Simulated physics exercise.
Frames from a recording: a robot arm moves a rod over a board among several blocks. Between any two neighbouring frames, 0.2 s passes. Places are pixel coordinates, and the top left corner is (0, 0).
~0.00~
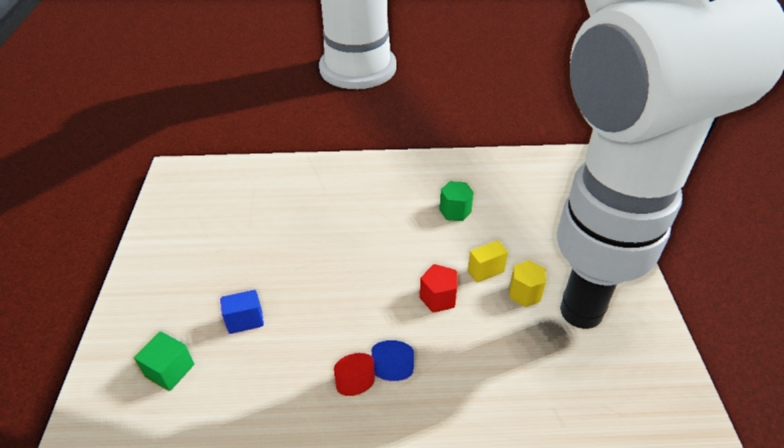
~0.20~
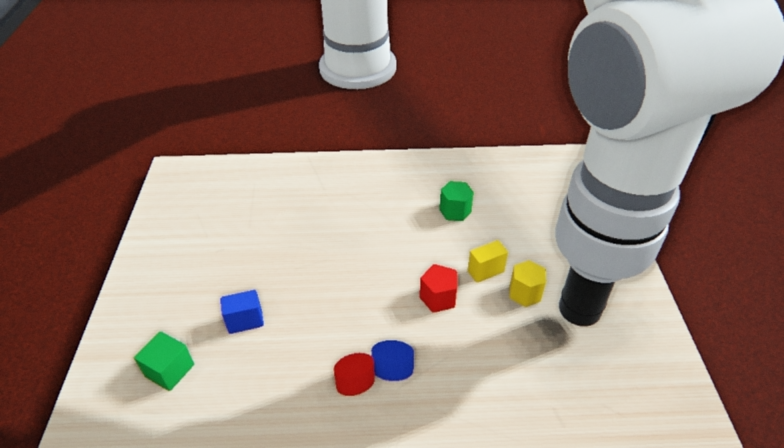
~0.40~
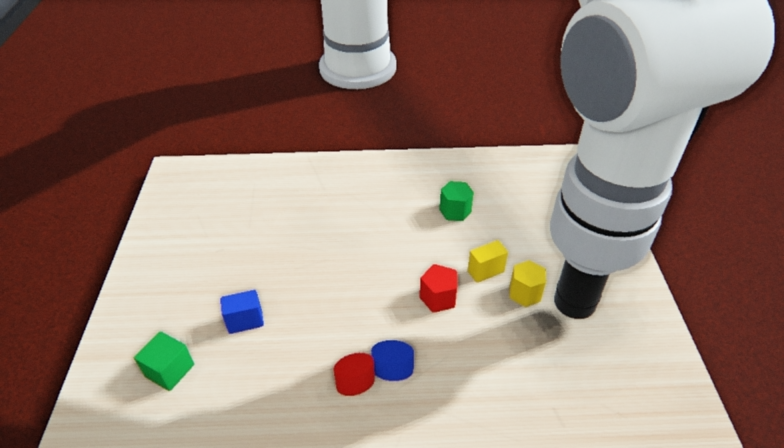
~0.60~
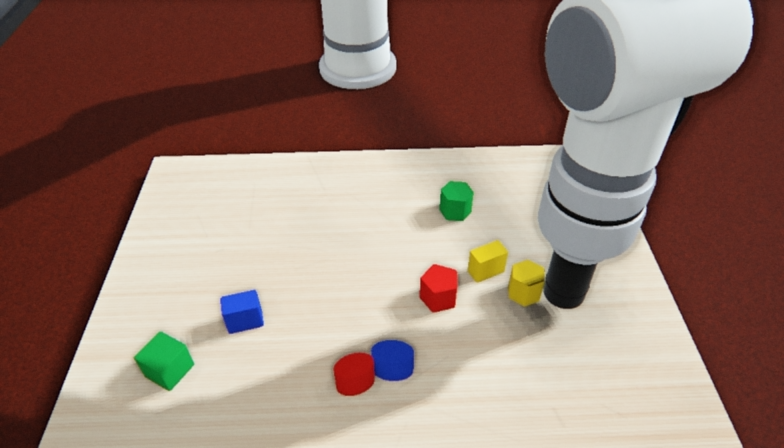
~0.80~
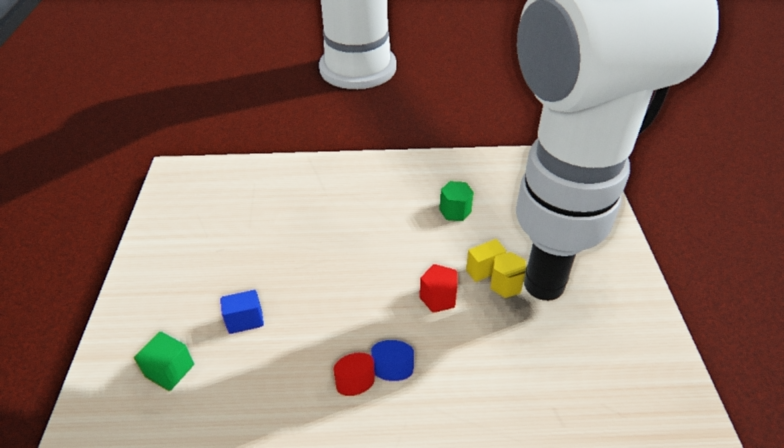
To begin with, a robot arm holds a black rod at the right of a wooden board scattered with coloured blocks. The rod moves left and slightly away toward the yellow hexagonal block, then pushes it left against the yellow rectangular block, which shifts slightly, while the other blocks stay still.
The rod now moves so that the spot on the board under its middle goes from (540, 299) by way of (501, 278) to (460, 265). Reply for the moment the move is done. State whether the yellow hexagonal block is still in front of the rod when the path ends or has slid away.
Expect to find it ahead of the rod.
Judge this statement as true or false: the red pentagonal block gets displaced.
False
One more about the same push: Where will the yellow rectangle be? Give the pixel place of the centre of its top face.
It sits at (436, 212).
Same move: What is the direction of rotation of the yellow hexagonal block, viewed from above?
I'd predict that, seen from above, the yellow hexagonal block rotates clockwise.
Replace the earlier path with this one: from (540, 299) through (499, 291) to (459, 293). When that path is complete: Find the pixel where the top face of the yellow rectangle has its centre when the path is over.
Answer: (461, 228).
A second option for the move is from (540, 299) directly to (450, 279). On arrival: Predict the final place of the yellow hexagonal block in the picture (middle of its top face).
The middle of the upper face of the yellow hexagonal block will lie at about (441, 233) in the picture.
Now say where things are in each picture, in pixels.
Lower end of the rod (581, 313), tops of blocks, red pentagonal block (440, 278), yellow rectangle (489, 251), yellow hexagonal block (530, 273), in the first frame.
Rod (579, 311), blocks as before, in the second frame.
Rod (574, 304), blocks as before, in the third frame.
Rod (563, 294), blocks as before, in the fourth frame.
Rod (544, 286), red pentagonal block (440, 278), yellow rectangle (487, 250), yellow hexagonal block (510, 264), in the fifth frame.
On the path given first. Halfway along, rod (504, 265); yellow rectangle (455, 230); yellow hexagonal block (471, 245).
At the end, rod (462, 251); red pentagonal block not moved; yellow rectangle (436, 212), turned 35° clockwise; yellow hexagonal block (435, 229), turned 25° clockwise.
